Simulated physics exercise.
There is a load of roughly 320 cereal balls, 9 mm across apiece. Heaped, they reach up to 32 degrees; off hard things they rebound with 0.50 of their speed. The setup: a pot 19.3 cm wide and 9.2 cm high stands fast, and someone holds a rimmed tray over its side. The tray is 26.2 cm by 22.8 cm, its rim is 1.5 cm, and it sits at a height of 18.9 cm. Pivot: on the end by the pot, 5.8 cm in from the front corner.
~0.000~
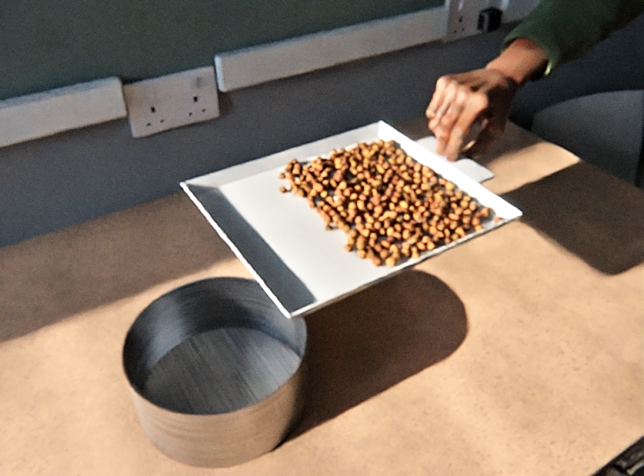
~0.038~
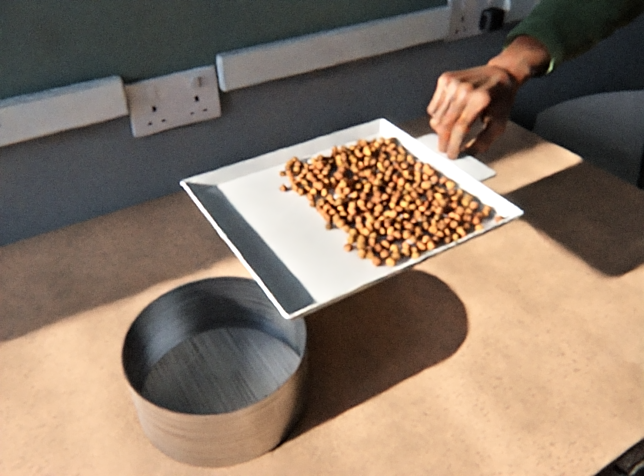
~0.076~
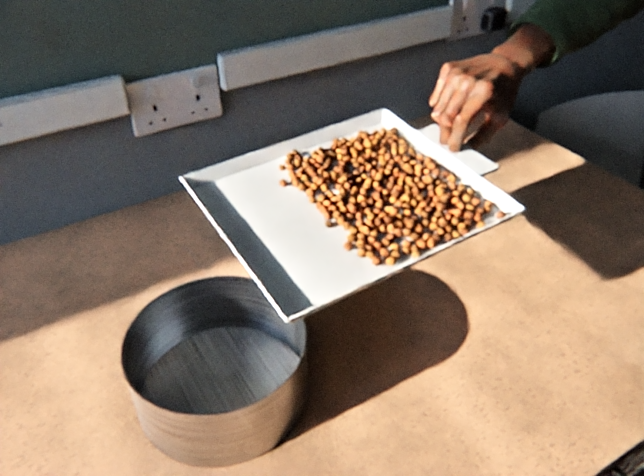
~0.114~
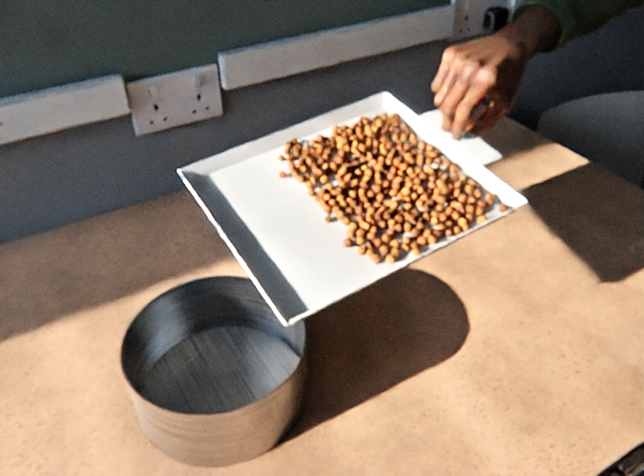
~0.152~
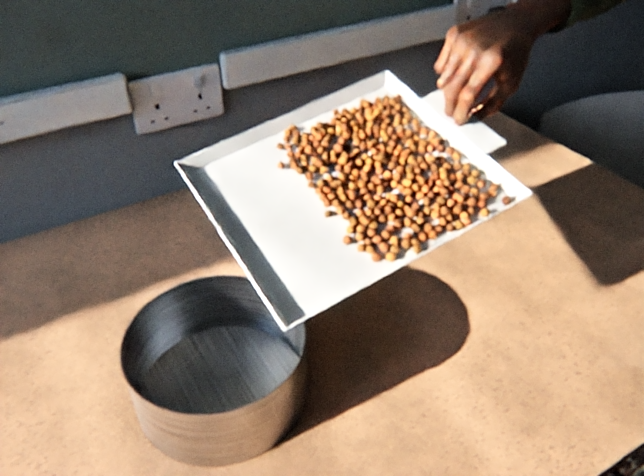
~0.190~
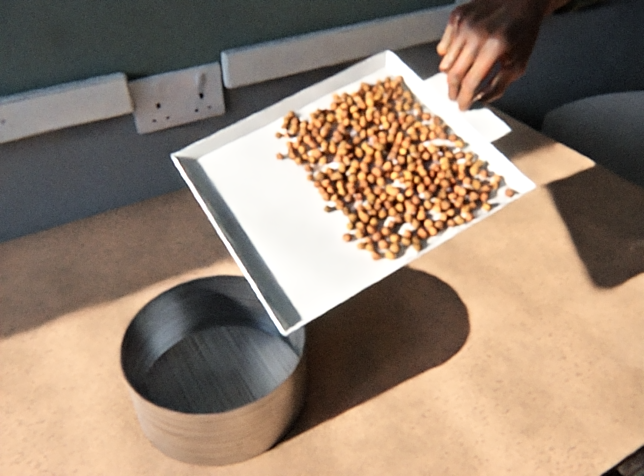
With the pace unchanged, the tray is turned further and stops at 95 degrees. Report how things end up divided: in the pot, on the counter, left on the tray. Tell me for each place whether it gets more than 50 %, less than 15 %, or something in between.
At the end, pot: I expect a stray few to finish up there; counter: I expect the majority share to finish up there; tray: I expect a stray few to finish up there.
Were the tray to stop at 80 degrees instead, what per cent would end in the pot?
Estimated share: About 0 %.
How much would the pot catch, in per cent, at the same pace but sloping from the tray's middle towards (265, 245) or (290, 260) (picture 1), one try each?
The share comes to roughly 55 in a hundred, then roughly 30 in a hundred.
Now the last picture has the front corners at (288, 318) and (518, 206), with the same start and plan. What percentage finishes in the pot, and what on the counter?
Pot 5, counter 95.
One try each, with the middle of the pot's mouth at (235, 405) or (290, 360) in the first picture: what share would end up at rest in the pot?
Spot one: Some 80 per cent; spot two: Some 70 per cent.
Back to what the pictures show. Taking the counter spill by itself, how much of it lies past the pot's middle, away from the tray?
Some 70 per cent.
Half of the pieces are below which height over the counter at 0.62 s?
Roughly 16 cm.
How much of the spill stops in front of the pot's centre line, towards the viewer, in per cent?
Roughly 100 per cent.
After 0.45 s, tilt 57 degrees; the tray holds 100 %, the pot 0 %.
After 0.62 s, tilt 82 degrees; the tray holds 50 %, the pot 0 %.
After 0.92 s, tilt 95 degrees; the tray holds 0 %, the pot 5 %.
At rest (1.5 s), pot 5 %, counter 95 %, tray 0 %.
